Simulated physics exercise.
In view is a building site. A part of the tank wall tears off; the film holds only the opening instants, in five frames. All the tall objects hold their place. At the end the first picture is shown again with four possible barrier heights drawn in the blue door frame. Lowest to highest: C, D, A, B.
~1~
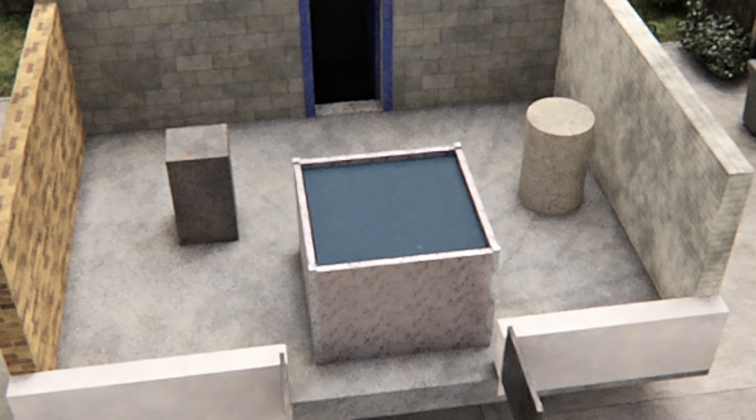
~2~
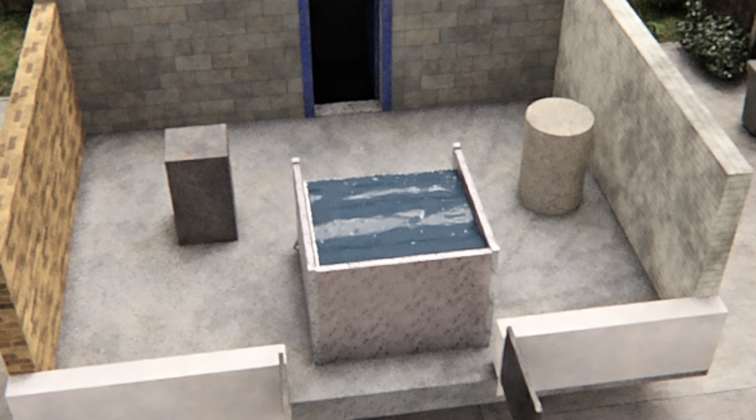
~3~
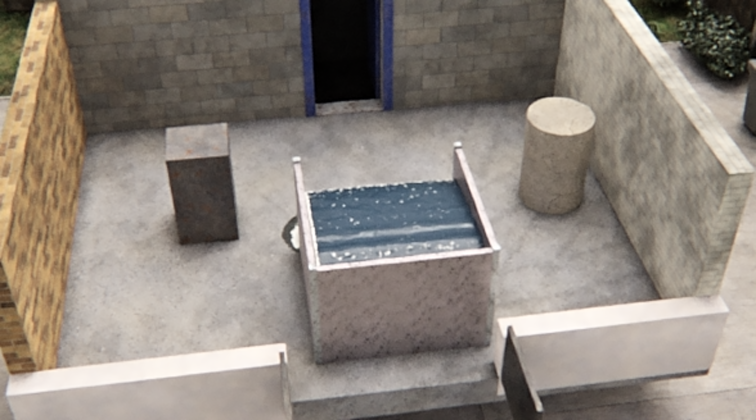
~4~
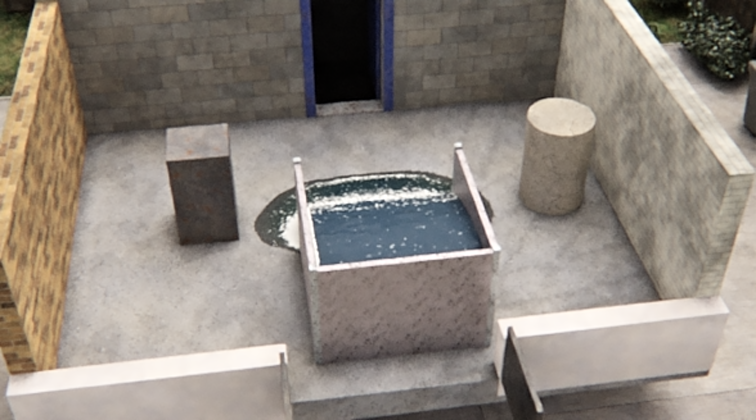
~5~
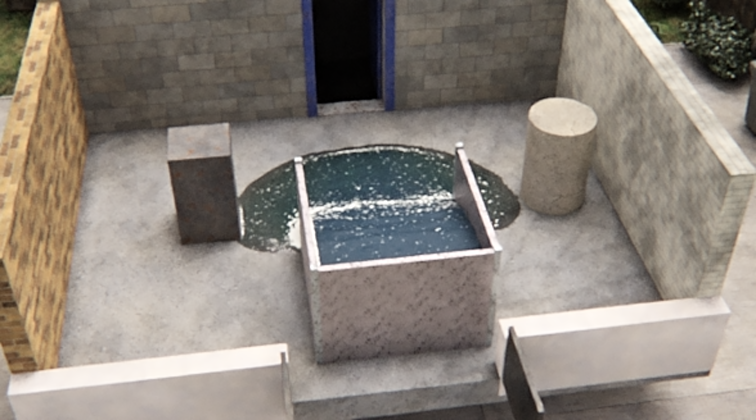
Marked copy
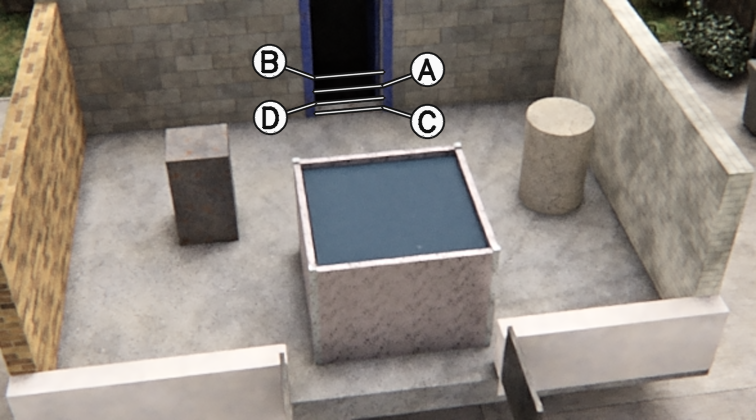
Water in a raised tank in a walled yard churned as the tank's back side opened, then poured out behind it and spread across the concrete floor toward the dark block and round pillar.
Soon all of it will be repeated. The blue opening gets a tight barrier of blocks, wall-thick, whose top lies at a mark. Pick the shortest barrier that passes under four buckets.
B is the one.
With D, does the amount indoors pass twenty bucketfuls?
Yes.
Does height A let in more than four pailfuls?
Yes.
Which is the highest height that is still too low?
The answer is A.
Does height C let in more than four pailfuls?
Yes, it does.
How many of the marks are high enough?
One.
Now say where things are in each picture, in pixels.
The first frame shows water in the tank at rest, its middle at (391, 210); foot of the blue doorway at (349, 113); open gate at (393, 328).
In the second frame, water covers 2 % of the ground, its front hidden from here.
In the third frame, water covers 5 % of the ground, its front hidden from here.
In the fourth frame, water covers 11 % of the ground, its front hidden from here.
In the fifth frame, 19 % of the ground under water, visible out to (503, 190).
In white, A at (348, 88); B at (348, 74); C at (349, 110); D at (349, 100); from the bottom up C, D, A, B.
Choosing A, about 14 bucketfuls get in.
Choosing B, a bucket or two gets in.
Choosing C, dozens of bucketfuls pour in.
Choosing D, dozens of bucketfuls pour in.
